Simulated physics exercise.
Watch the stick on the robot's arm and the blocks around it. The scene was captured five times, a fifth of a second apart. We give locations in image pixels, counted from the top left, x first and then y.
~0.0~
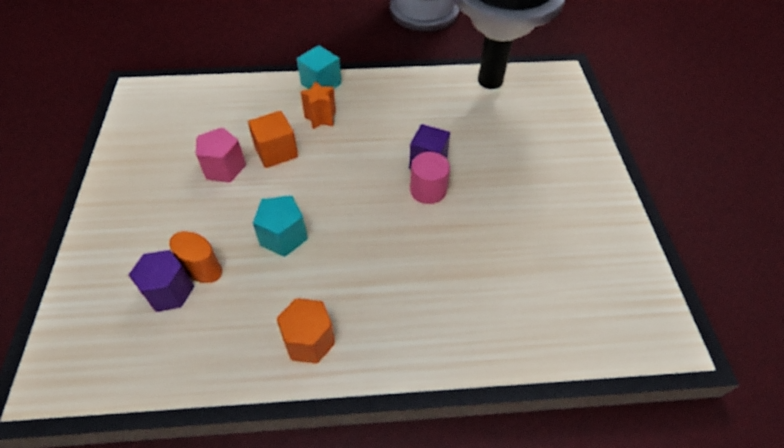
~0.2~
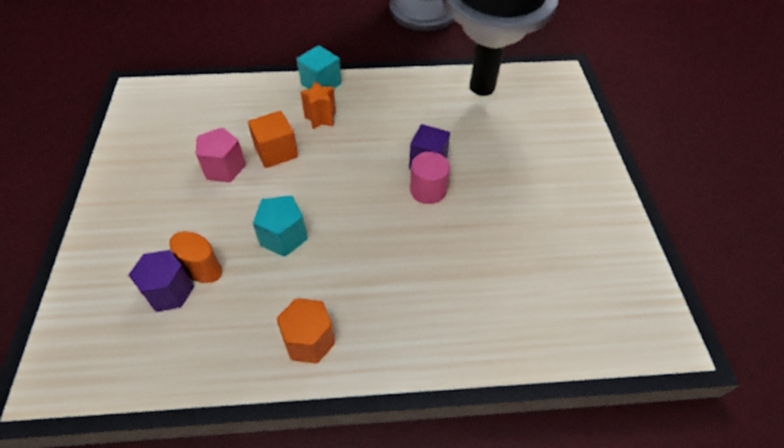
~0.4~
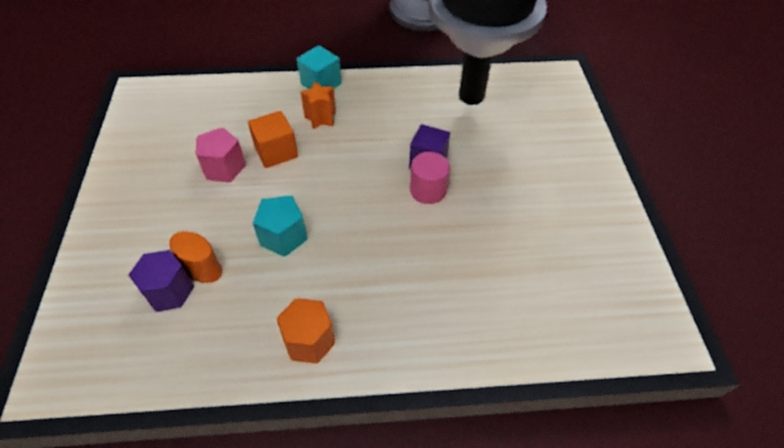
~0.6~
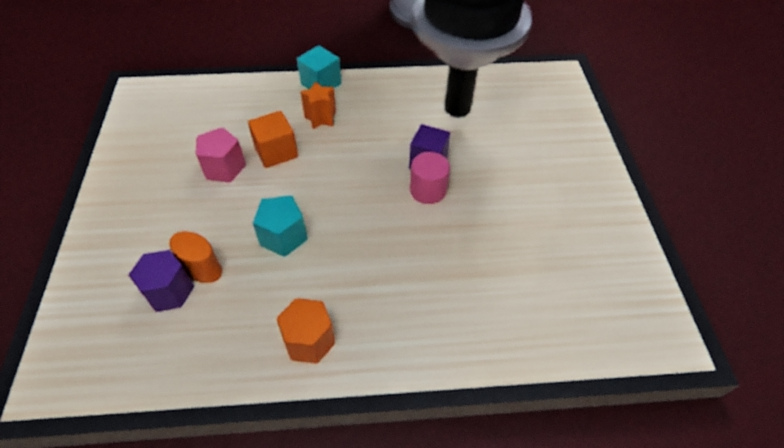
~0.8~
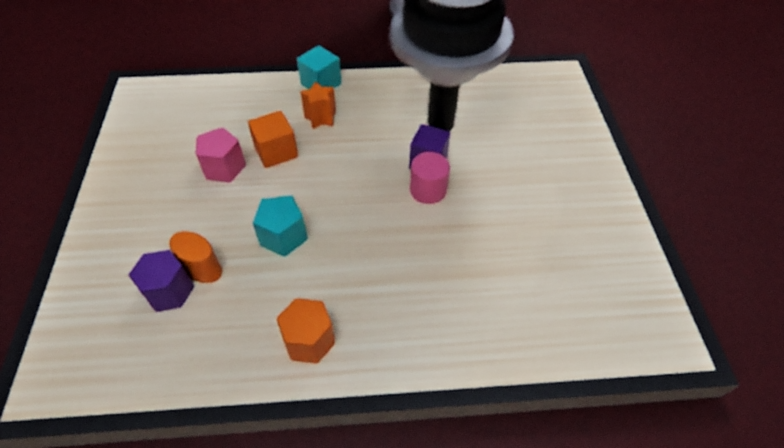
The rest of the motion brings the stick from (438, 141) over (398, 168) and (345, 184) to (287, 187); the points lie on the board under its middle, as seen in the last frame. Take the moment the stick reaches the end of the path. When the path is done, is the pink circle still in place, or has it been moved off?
That block moves.
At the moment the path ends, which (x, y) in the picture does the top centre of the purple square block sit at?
If I read the scene right, the answer is (414, 164).
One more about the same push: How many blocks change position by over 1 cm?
It should be two, as far as I can tell.
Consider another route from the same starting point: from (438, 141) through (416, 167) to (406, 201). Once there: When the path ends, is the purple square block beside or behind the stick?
I expect not.
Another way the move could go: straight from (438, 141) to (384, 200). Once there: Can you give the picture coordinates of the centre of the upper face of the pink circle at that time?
If I read the scene right, the answer is (435, 217).
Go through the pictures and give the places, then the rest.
Lower end of the stick (490, 82), tops of blocks, orange square block (270, 126), purple square block (431, 137), pink circle (431, 165), in the first picture.
Stick (482, 89), blocks as before, in the second picture.
Stick (471, 98), blocks as before, in the third picture.
Stick (457, 110), blocks as before, in the fourth picture.
Stick (440, 125), orange square block (270, 126), purple square block (431, 137), pink circle (431, 165), in the fifth picture.
The first path, step by step. One third of the way, stick (398, 152); purple square block (414, 164), turned 55° anticlockwise; pink circle (431, 190).
Two thirds of the way, stick (343, 169); purple square block (414, 164), turned 55° anticlockwise; pink circle (431, 190).
At the end, stick (283, 171); orange square block not moved; purple square block (414, 164), turned 55° anticlockwise; pink circle (431, 190).
